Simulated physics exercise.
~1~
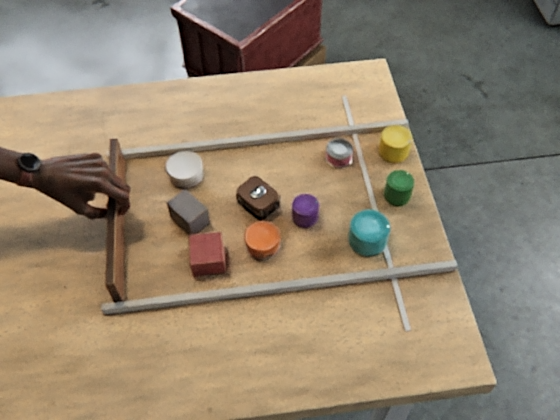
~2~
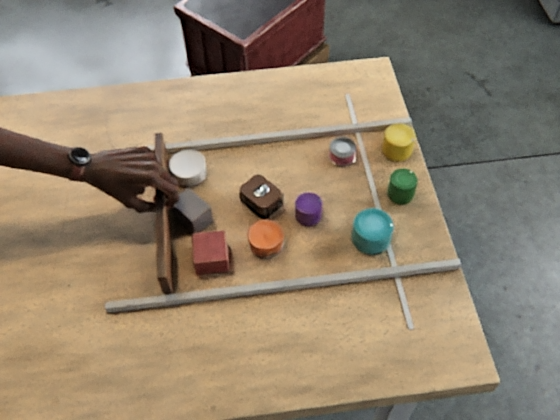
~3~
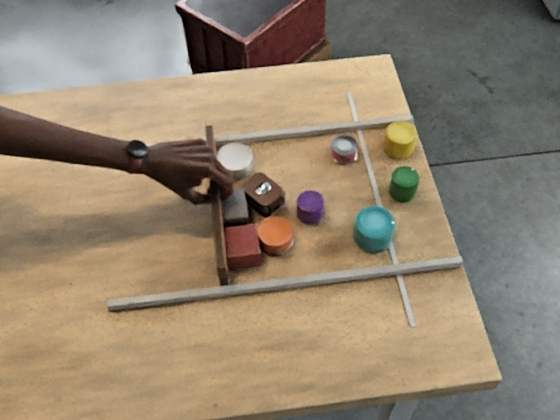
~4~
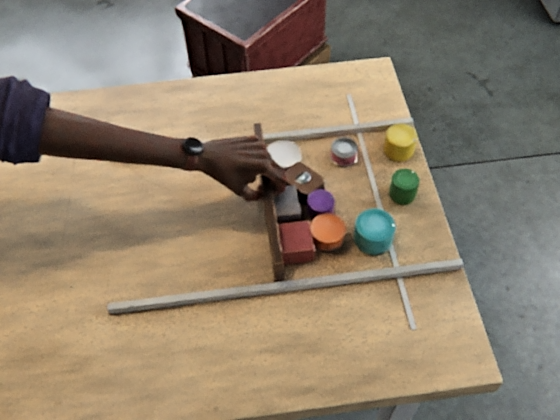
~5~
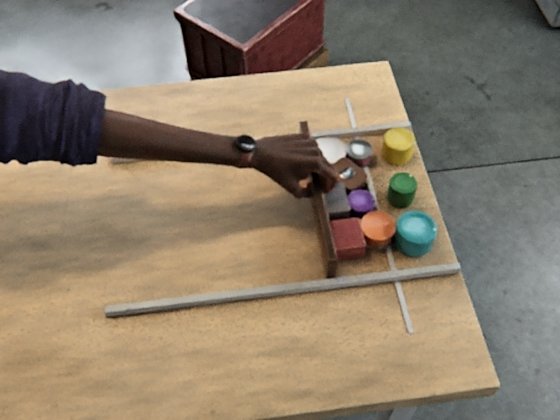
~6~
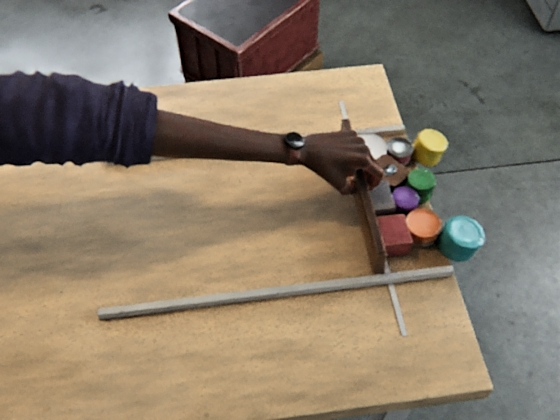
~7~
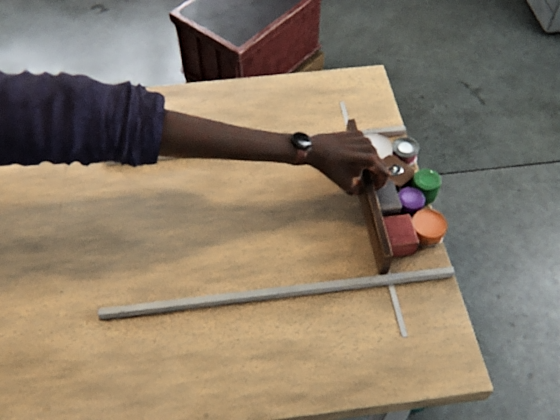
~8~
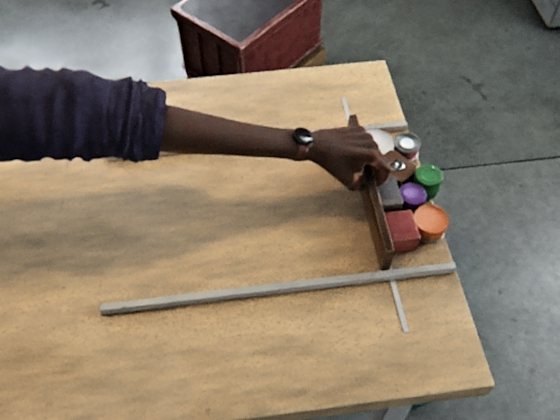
The clip opens on a wooden table where a hand holds an upright board at the left of a scatter of small blocks, tins and lids, between two long strips, with a thin tape crossing near the right edge. The hand pushes the board right, and it gathers the grey and red blocks and the white tin. Next the brown, orange and purple pieces bunch up ahead of it. The cluster then presses against the turquoise, green and yellow pieces, crowding them toward the edge. Finally the turquoise and yellow lids drop out of sight, and the board stops at the tape with the rest still huddled at the edge.
